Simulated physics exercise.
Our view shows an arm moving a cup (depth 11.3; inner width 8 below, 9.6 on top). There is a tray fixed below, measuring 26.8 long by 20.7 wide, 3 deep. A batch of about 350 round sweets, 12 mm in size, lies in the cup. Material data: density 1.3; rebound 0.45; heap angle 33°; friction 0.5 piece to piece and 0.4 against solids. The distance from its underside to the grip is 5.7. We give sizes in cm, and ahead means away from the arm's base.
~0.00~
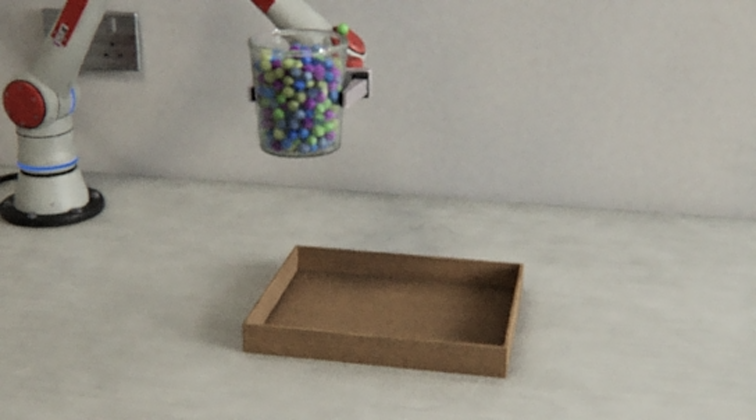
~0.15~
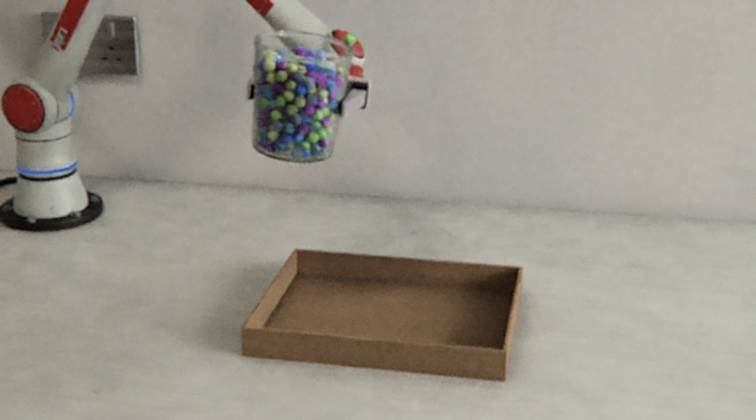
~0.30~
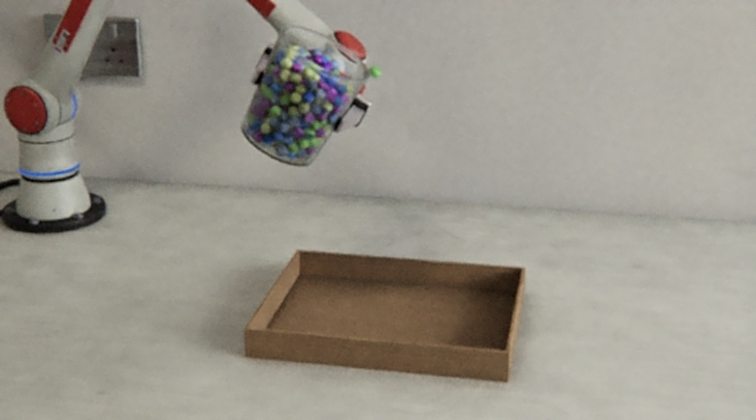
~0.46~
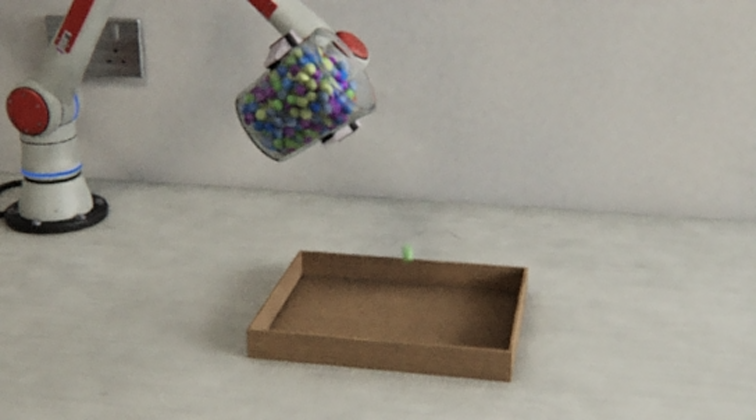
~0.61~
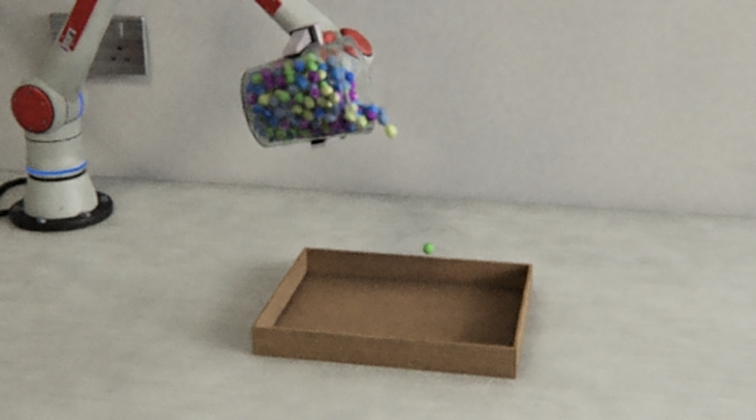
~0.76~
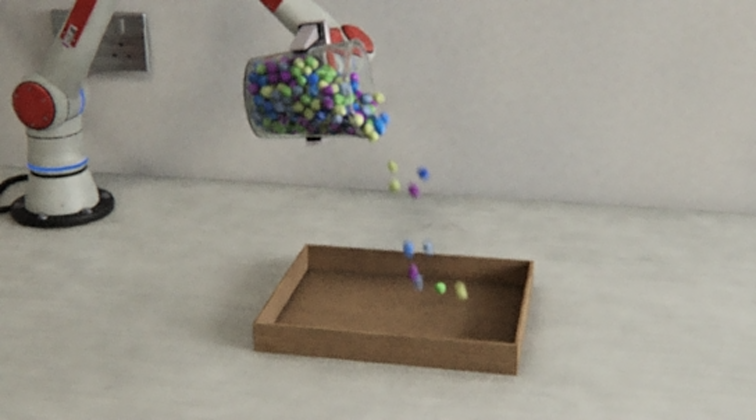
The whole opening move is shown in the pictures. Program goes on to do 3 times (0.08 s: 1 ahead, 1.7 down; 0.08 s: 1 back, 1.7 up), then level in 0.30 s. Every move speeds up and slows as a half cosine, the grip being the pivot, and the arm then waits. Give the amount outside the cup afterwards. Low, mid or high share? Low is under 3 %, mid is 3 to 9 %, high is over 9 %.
A high share.
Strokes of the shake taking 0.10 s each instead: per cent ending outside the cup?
Then roughly 20 percent.
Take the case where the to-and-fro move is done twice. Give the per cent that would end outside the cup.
That share would be near 20 percent.
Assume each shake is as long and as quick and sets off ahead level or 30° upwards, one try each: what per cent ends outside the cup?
Try one gives about 60 in a hundred, try two about 65 in a hundred.
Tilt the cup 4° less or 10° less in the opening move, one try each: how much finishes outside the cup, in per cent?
About 20 and 15 %.
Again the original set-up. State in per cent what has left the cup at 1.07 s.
About 15 per cent.
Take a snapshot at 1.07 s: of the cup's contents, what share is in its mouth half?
45 per cent.
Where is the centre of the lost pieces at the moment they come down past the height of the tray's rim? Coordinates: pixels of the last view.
Check roughly (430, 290) in the last picture.
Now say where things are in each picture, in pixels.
The first frame shows cup middle at (299, 95), level; upper third of the load around (298, 70), from x 260 to 345, top at y 30; 346 in the cup.
The second frame shows cup middle at (298, 99), tilted 8° forward; upper third of the load around (300, 74), from x 260 to 350, top at y 40.
The third frame shows cup middle at (300, 100), tilted 28° forward; upper third of the load around (303, 76), from x 250 to 375, top at y 50; 345 in the cup, 1 in flight or on a rim.
The fourth frame shows cup middle at (302, 100), tilted 54° forward; upper third of the load around (306, 79), from x 250 to 405, top at y 50; 345 in the cup, 1 in the tray.
The fifth frame shows cup middle at (307, 97), tilted 74° forward; upper third of the load around (304, 79), from x 250 to 430, top at y 60; 344 in the cup, 1 in the tray, 1 in flight or on a rim.
The sixth frame shows cup middle at (308, 93), tilted 82° forward; upper third of the load around (299, 79), from x 255 to 460, top at y 60; 336 in the cup, 4 in the tray, 6 in flight or on a rim.
After 1.07 s, tilted 82° forward, highest piece 28 above the table; 294 in the cup, 33 in the tray, 19 in flight or on a rim.
After 1.38 s, tilted 44° forward, highest piece 28 above the table; 254 in the cup, 72 in the tray, 1 on the table or floor, 19 in flight or on a rim.
After 1.74 s, level, highest piece 29 above the table; 254 in the cup, 90 in the tray, 2 on the table or floor.
After 2.79 s, level, highest piece 29 above the table; 254 in the cup, 90 in the tray, 2 on the table or floor.
At rest, 254 in the cup, 90 in the tray, 2 on the table or floor. That is 27 % outside the cup.
